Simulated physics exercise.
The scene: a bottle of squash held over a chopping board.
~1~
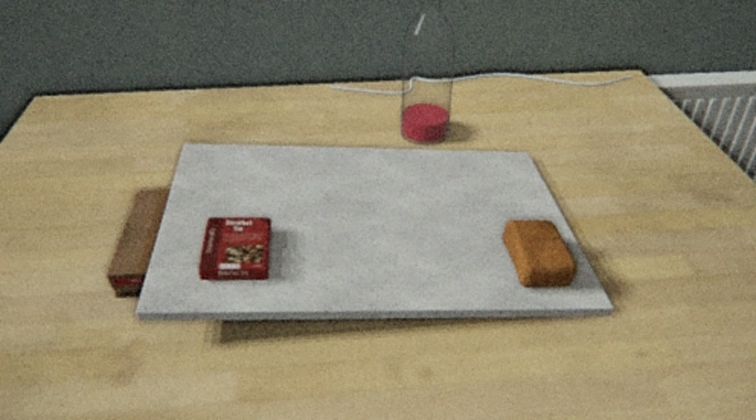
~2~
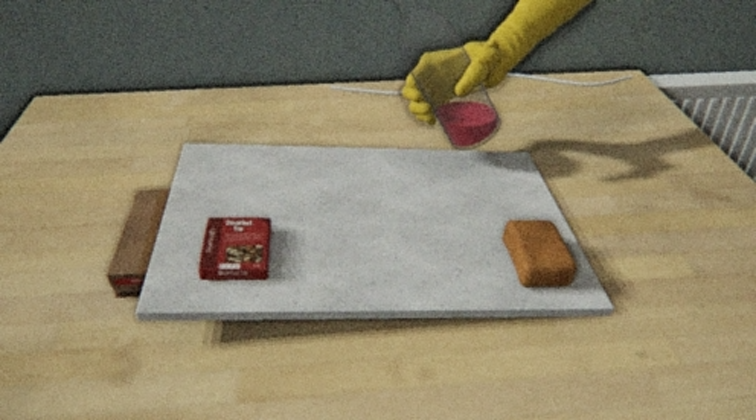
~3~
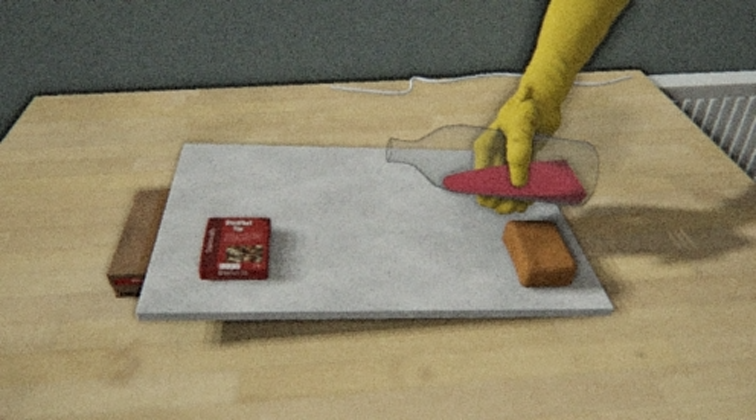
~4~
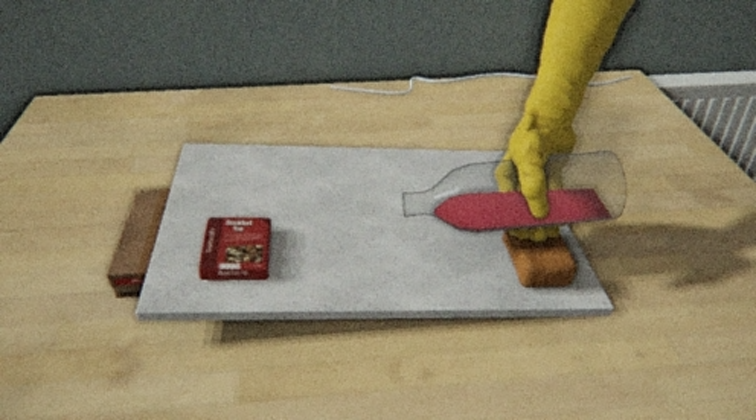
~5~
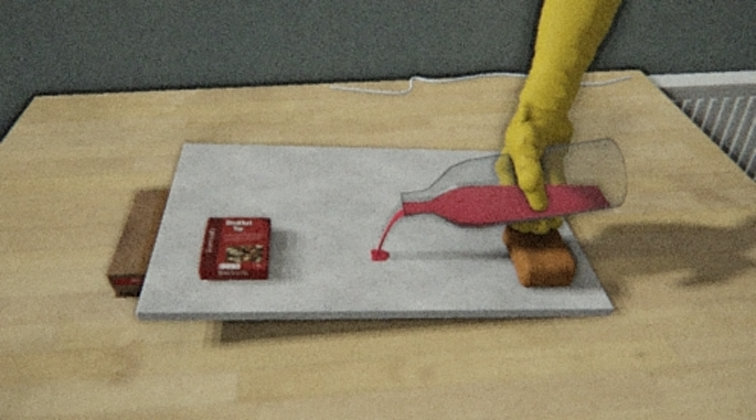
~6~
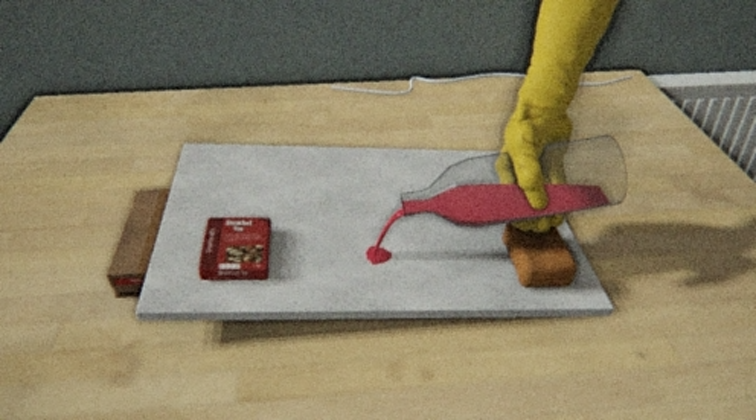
Yellow-gloved hand lifting a bottle of red squash, tilting it and pouring onto a chopping board between a small red packet and a bread roll.
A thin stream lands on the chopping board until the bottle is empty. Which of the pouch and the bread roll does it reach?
The pouch remains untouched; the bread roll ends up in the puddle.
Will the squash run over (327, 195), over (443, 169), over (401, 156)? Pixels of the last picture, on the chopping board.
First untouched, second dry, third dry.
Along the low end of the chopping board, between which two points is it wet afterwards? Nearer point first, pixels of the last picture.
It runs from (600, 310) to (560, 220).
Next, it runs down to the right; the pouch is clear of it; the bread roll is clear of it.
After that, it runs down to the right and off the end; the pouch is clear of it; the bread roll is in it.
Finally, it runs down to the right and off the end; the pouch is clear of it; the bread roll is in it.
